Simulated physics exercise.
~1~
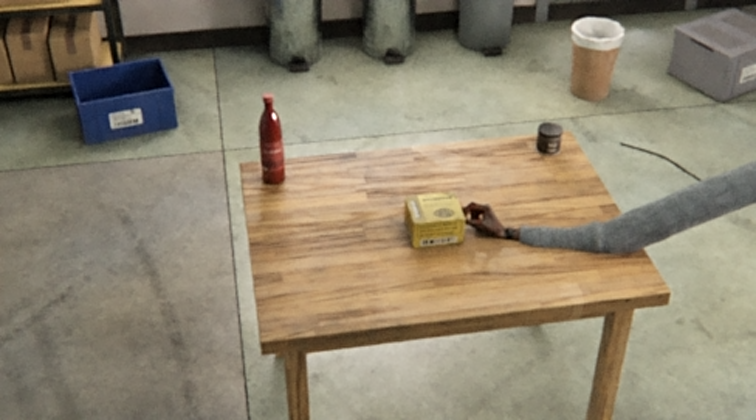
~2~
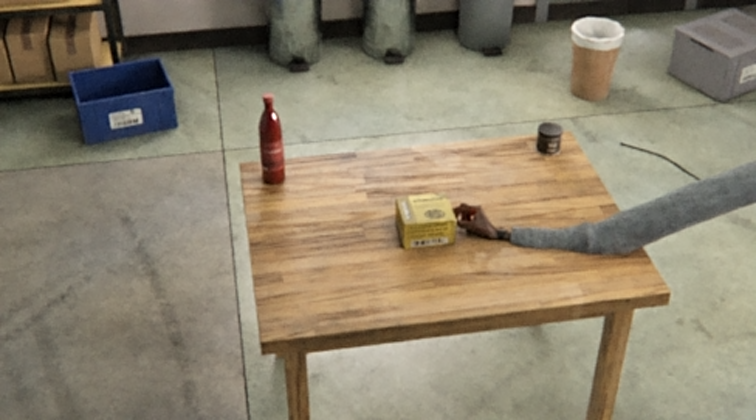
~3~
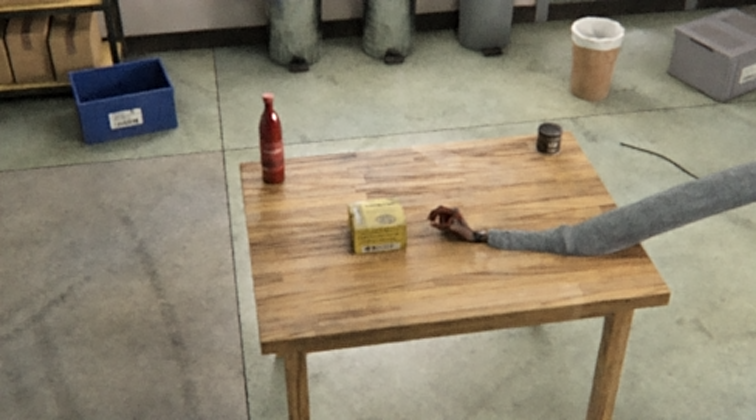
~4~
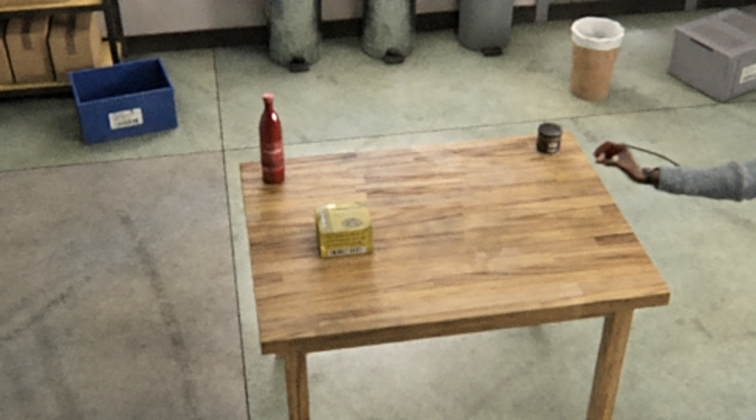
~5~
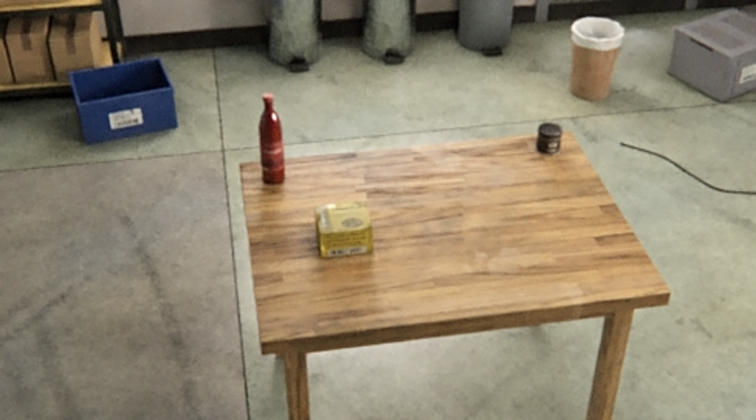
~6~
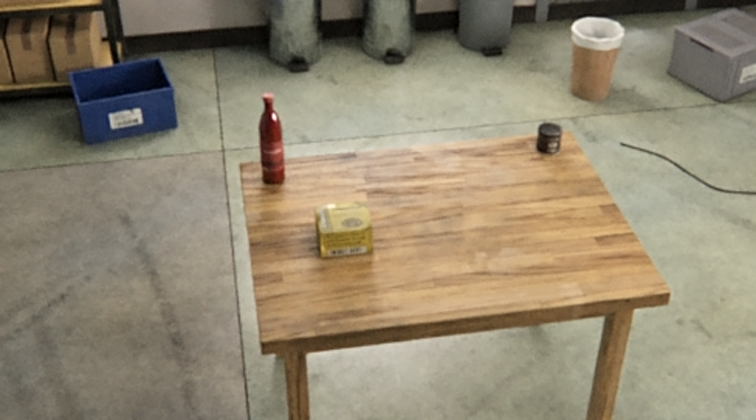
A yellow box on a wooden table is pushed left by a hand, slides a little farther after the hand lets go and withdraws, then comes to rest still on the table, while the red bottle and small black tin stay in place.
